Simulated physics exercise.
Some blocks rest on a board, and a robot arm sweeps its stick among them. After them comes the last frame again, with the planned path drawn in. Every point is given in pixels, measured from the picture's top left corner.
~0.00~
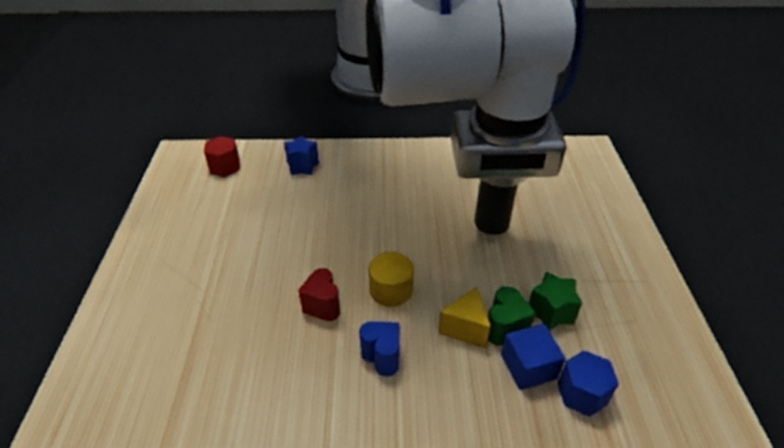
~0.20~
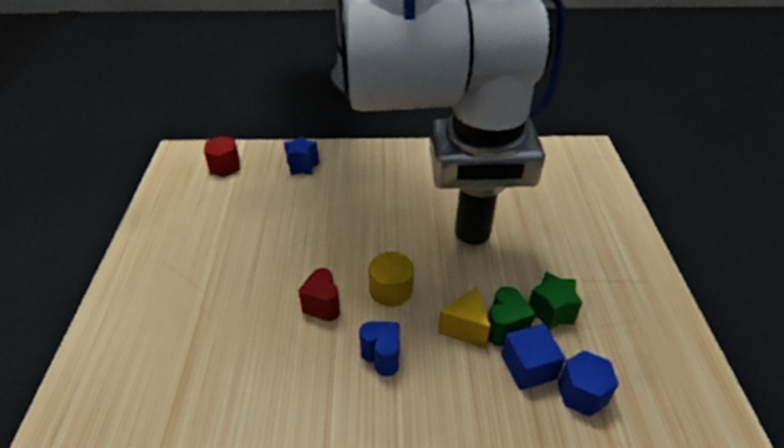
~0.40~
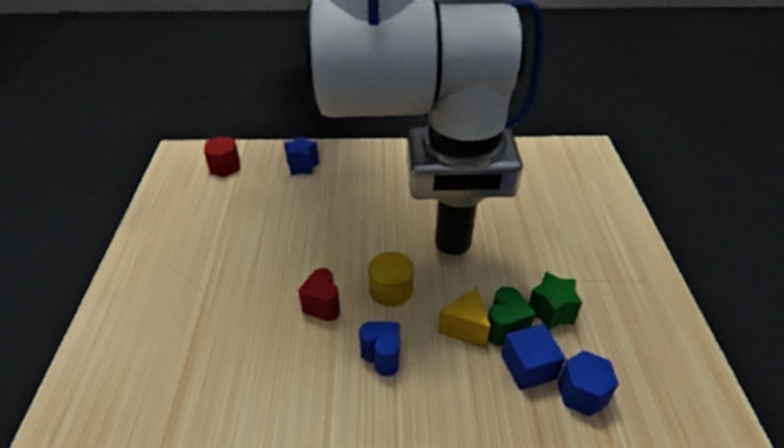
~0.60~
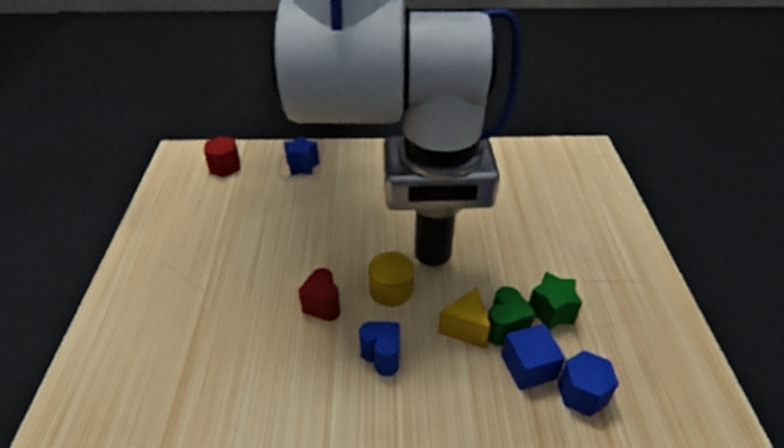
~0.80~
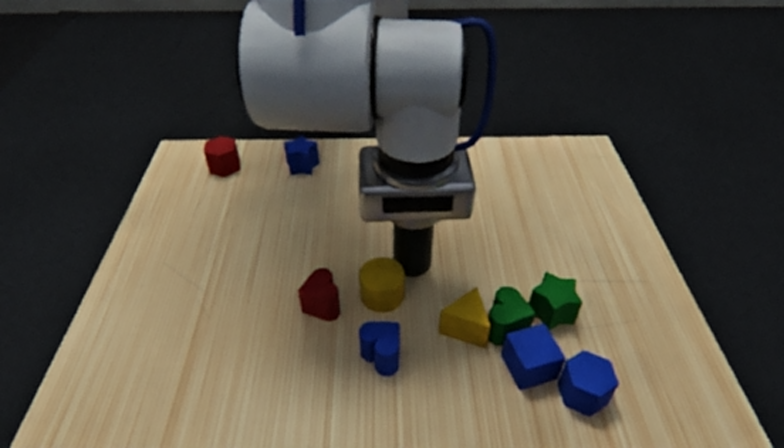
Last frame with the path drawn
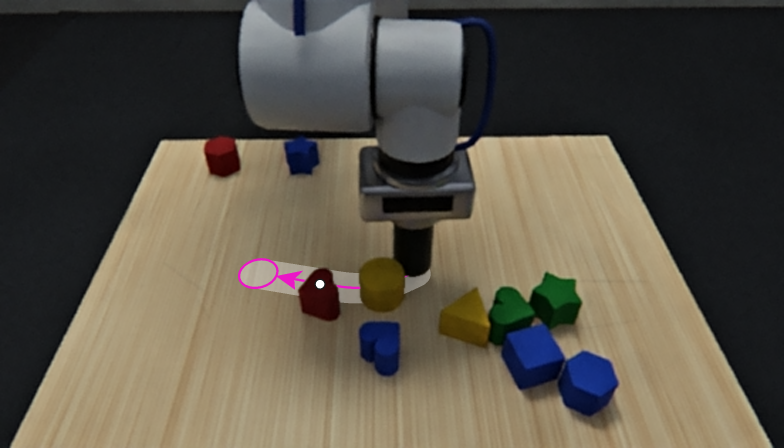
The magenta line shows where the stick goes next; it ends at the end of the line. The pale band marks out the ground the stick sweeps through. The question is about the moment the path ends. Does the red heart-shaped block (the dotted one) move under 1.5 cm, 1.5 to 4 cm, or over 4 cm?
Once the path is done, the red heart-shaped block lies 1.5 to 4 cm from its present place.
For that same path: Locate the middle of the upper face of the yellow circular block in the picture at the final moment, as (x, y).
When the path ends, it will be at (338, 299).
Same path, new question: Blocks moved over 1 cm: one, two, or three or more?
It moves two blocks.
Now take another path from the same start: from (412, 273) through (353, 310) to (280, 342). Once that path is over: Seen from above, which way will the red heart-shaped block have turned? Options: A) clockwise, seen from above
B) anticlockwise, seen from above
Choice A: Clockwise, seen from above.
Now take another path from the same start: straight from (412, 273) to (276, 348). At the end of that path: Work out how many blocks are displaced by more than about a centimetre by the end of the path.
It moves two blocks.
The drawn path runs from (412, 273) via (362, 288) and (309, 282), ending at (258, 273); the dot is on the red heart-shaped block.
On the path given first. One third of the way, stick at (361, 277); red heart-shaped block at (306, 290), turned 35° clockwise; yellow circular block at (342, 297).
Two thirds of the way, stick at (307, 271); red heart-shaped block at (294, 292); yellow circular block at (338, 299).
At the end, stick at (256, 263); red heart-shaped block at (294, 292); yellow circular block at (338, 299); blue heart-shaped block not moved.
